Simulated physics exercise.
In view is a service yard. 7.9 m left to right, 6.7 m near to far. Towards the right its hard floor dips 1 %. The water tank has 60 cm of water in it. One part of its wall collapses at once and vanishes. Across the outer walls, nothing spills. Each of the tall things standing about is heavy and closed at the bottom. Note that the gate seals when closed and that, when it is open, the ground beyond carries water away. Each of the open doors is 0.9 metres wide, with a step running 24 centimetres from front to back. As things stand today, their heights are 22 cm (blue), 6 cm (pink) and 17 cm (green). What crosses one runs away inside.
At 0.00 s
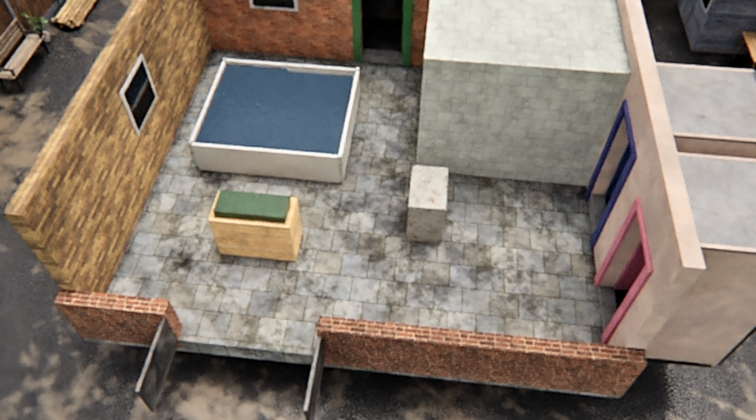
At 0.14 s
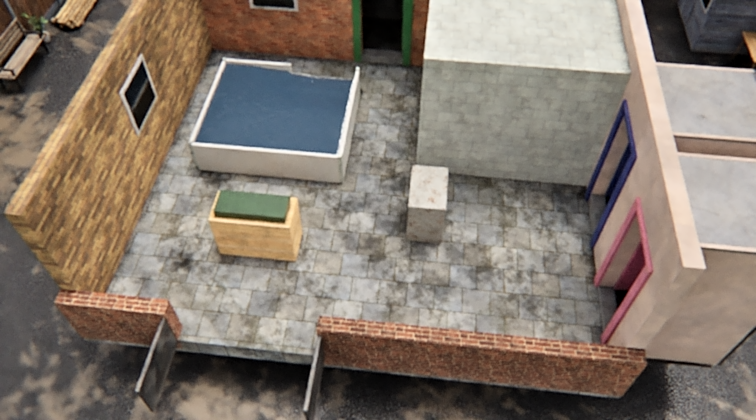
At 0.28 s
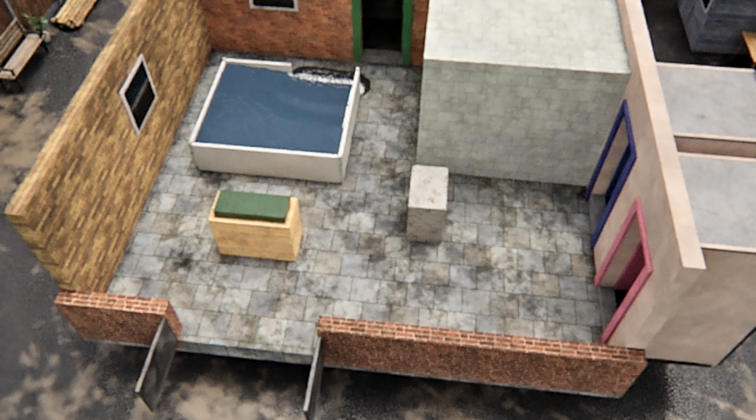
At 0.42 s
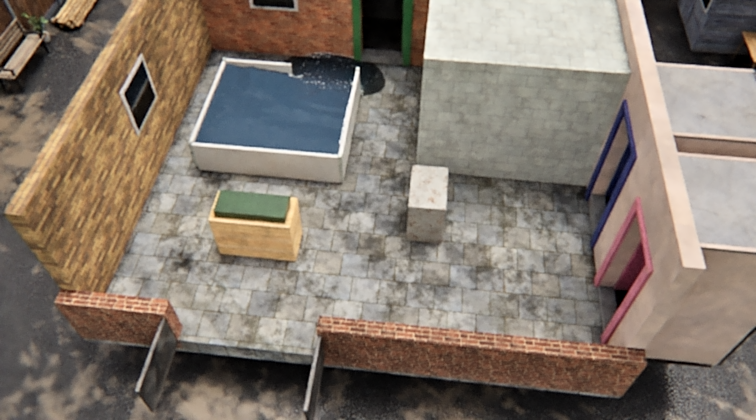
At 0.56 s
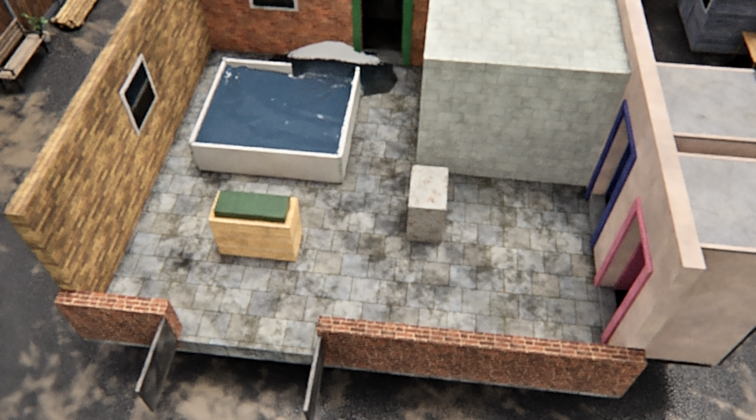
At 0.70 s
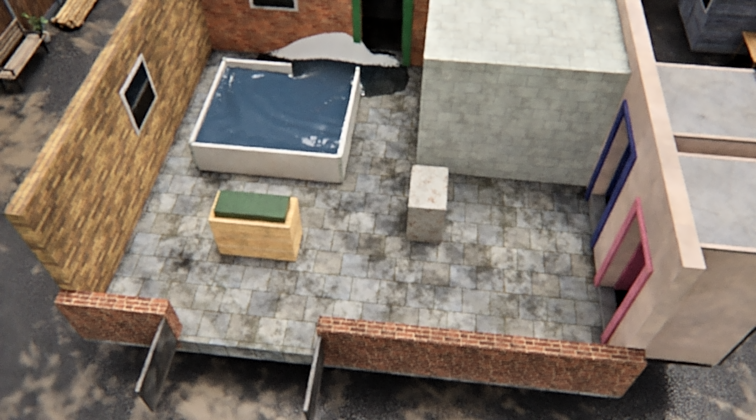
A water tank in a yard opens at its far side and water spreads across the floor.
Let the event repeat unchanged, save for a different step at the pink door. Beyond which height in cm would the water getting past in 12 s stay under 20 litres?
I would say 7.5 cm.
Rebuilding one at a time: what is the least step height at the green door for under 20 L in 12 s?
The green one would have to be about 33 cm high.
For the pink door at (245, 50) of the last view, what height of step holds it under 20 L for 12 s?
About 19 cm.
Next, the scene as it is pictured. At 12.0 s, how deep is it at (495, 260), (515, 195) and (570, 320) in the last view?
Depths in order: 1 / 6 / 10 cm.
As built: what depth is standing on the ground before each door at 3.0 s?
Blue 0, pink 0, green 31 cm.
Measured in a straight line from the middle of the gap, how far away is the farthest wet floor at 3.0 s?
About 4.4 metres out.
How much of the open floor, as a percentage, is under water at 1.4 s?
10 %.
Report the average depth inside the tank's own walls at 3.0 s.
About 32 cm.
After 1.4 s water covers 10 % of the floor, deepest (52 cm) near (424, 67); it has not reached the pink door.
After 3.0 s water covers 35 % of the floor, deepest (44 cm) near (416, 67); it has not reached the pink door.
After 12.0 s water covers 95 % of the floor, deepest (13 cm) near (598, 372); 11 cm at the pink door, 45 litres in over its 6 cm step.
At the pink door as built, the water arrived by 6.3 s and peaked near 11 cm at 11.0 s.
Run again over the same 12 s with other heights there, 36 litres in over 6.5 cm, 8 litres over 9 cm. The limit of 20 litres is kept from about 7.5 cm up.
